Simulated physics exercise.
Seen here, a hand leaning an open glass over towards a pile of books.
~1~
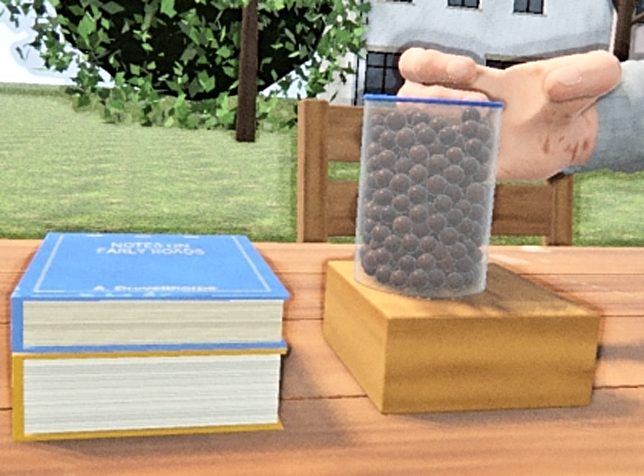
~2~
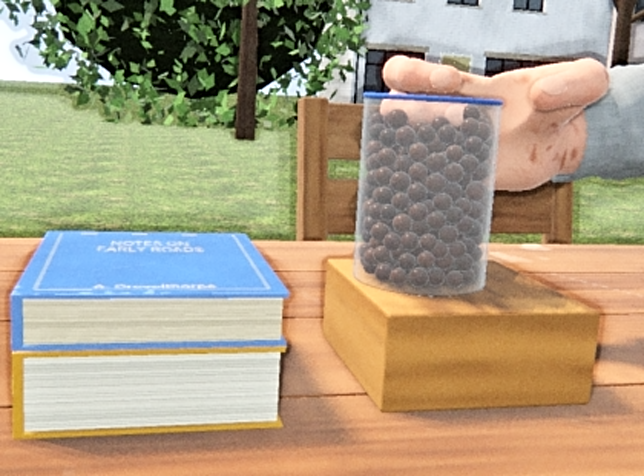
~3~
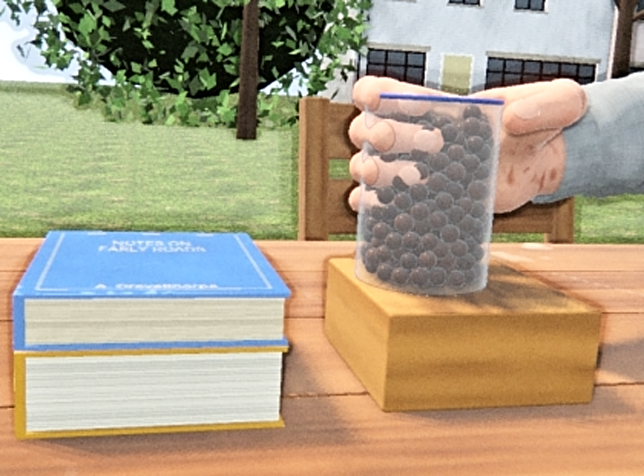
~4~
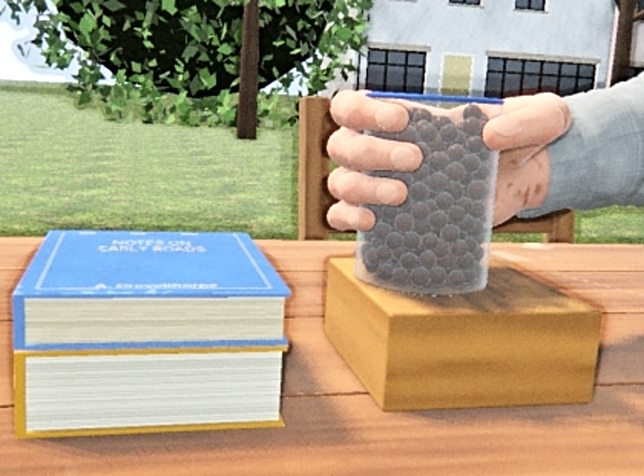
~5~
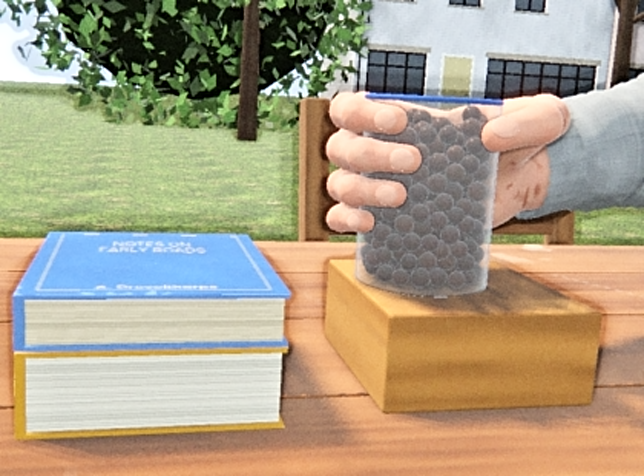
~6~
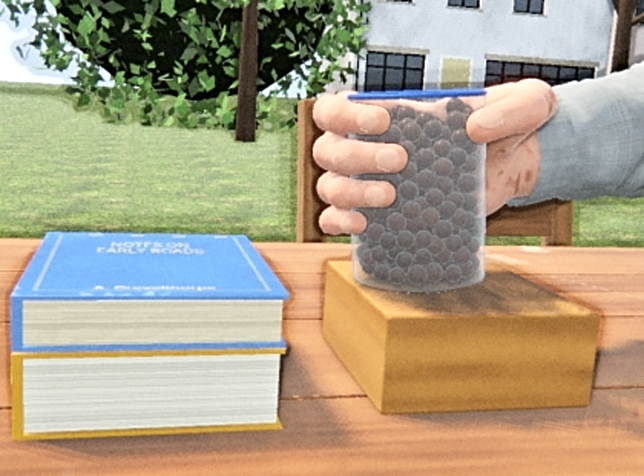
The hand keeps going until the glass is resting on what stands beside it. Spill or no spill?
In the end the load spills over the rim.
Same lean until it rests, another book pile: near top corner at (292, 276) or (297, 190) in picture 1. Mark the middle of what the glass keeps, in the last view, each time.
One: (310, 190). Two: (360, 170).
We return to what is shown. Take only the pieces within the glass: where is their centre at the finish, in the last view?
Close to (306, 207).
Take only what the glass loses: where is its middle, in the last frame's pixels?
Around (58, 251).
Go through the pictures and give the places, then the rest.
In the first picture, glass (425, 192), nearly full of chocolate balls; book pile (152, 283), reaching a quarter of the way up the glass.
In the second picture, glass (425, 190), upright; rim (369, 96); top of the contents (419, 141).
In the third picture, glass (427, 190), upright; rim (371, 95); book pile (154, 281).
In the fourth picture, glass (427, 189), upright; rim (371, 95); top of the contents (420, 140).
In the fifth picture, glass (427, 191), upright; rim (370, 96); book pile (154, 282).
In the sixth picture, glass (417, 186), leaning 5°; rim (352, 97); book pile (152, 282), reaching a quarter of the way up the glass.
Then, 0.55 s later than the last frame, the glass leans 41°; everything is still inside.
Then, 1.03 s later than the last frame, the glass leans 72°; a stray few of the chocolate balls out of it.
Then, 1.44 s later than the last frame, the glass rests on the book pile at 75°; a small part of the chocolate balls out of it.
When it is over, the glass rests on the book pile at 75°; roughly a quarter of the chocolate balls out of it.
